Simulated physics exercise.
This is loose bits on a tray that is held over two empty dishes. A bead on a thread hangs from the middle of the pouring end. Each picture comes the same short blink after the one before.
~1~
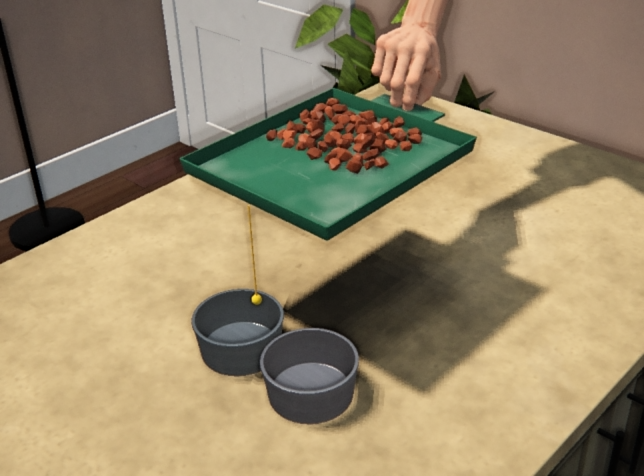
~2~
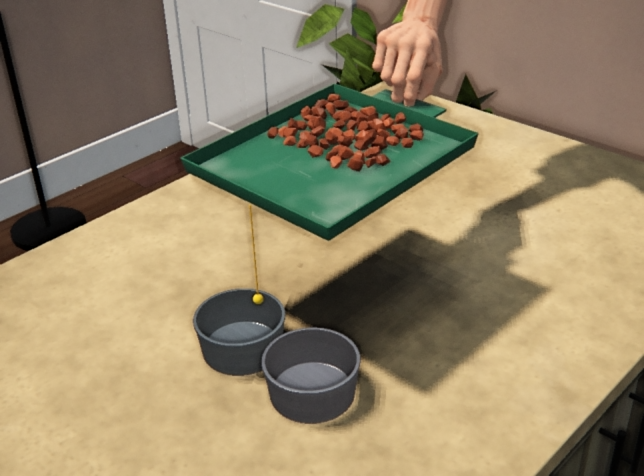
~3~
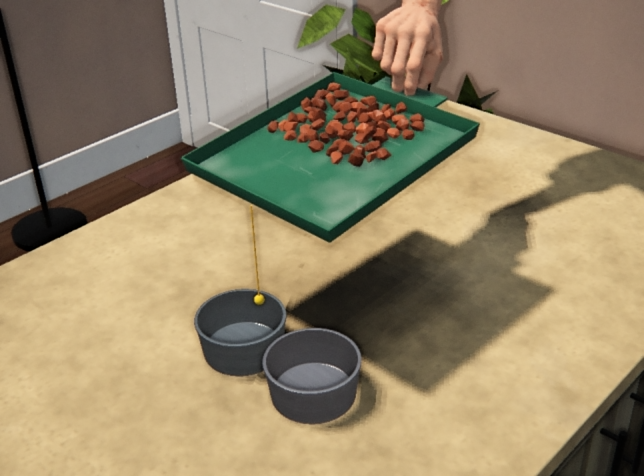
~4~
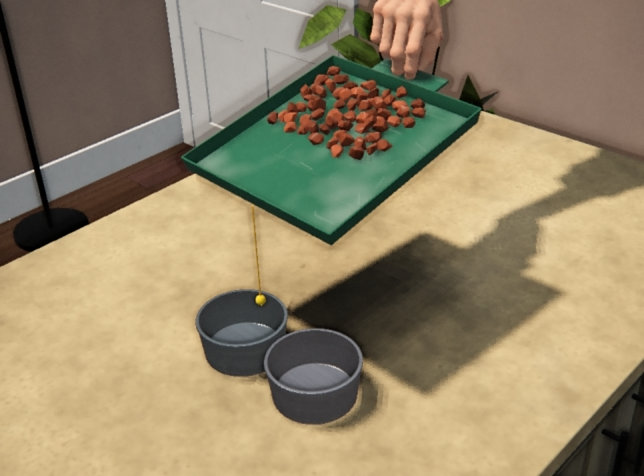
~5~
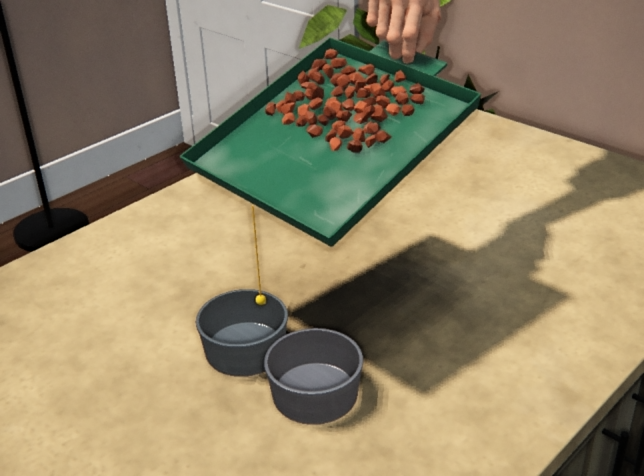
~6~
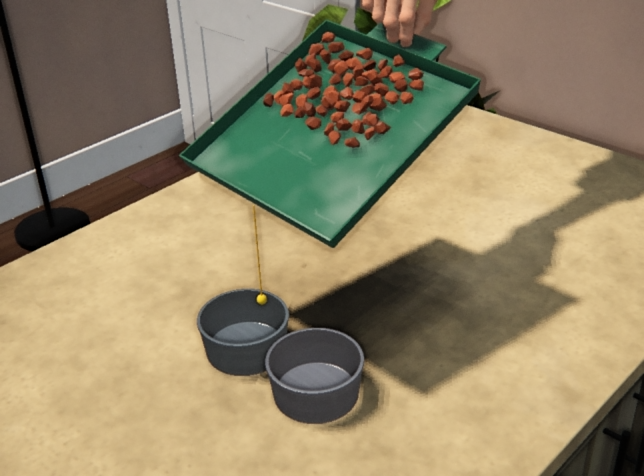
A green tray of reddish-brown chunks tilts gradually as a hand raises its far end, its near edge staying low above two empty grey dishes on a tan surface, while a yellow bead hangs on a thread.
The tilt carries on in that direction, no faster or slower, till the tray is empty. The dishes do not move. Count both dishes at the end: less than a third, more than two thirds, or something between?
In the dishes lies between a third and two thirds of it.
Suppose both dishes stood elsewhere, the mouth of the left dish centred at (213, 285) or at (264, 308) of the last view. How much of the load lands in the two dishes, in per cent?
The first gives 20 %, the second 30 %.
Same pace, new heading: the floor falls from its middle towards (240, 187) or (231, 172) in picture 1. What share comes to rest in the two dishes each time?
The first gives 10 %, the second 0 %.
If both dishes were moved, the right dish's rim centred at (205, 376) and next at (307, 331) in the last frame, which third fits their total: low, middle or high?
One: Under a third. Two: Below one third.
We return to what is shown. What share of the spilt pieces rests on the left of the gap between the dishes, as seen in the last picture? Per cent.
It comes to 80 per cent or so.
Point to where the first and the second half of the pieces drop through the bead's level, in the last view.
Around (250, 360) and then (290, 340).
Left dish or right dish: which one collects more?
The winner is right.
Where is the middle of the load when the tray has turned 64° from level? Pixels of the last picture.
Roughly at (275, 193).
Soon after the last picture, tray tipped steeply; nearly all on the tray; a stray few in the air.
A little later, tray tipped past a quarter turn; about a quarter on the tray; about a quarter in the right dish; a small part in the left dish; about a third outside both; a small part in the air.
Later still, tray tipped past a quarter turn; about a third in the right dish; about a quarter in the left dish; about half outside both.
At rest, tray tipped past a quarter turn; about a third in the right dish; about a quarter in the left dish; about half outside both.
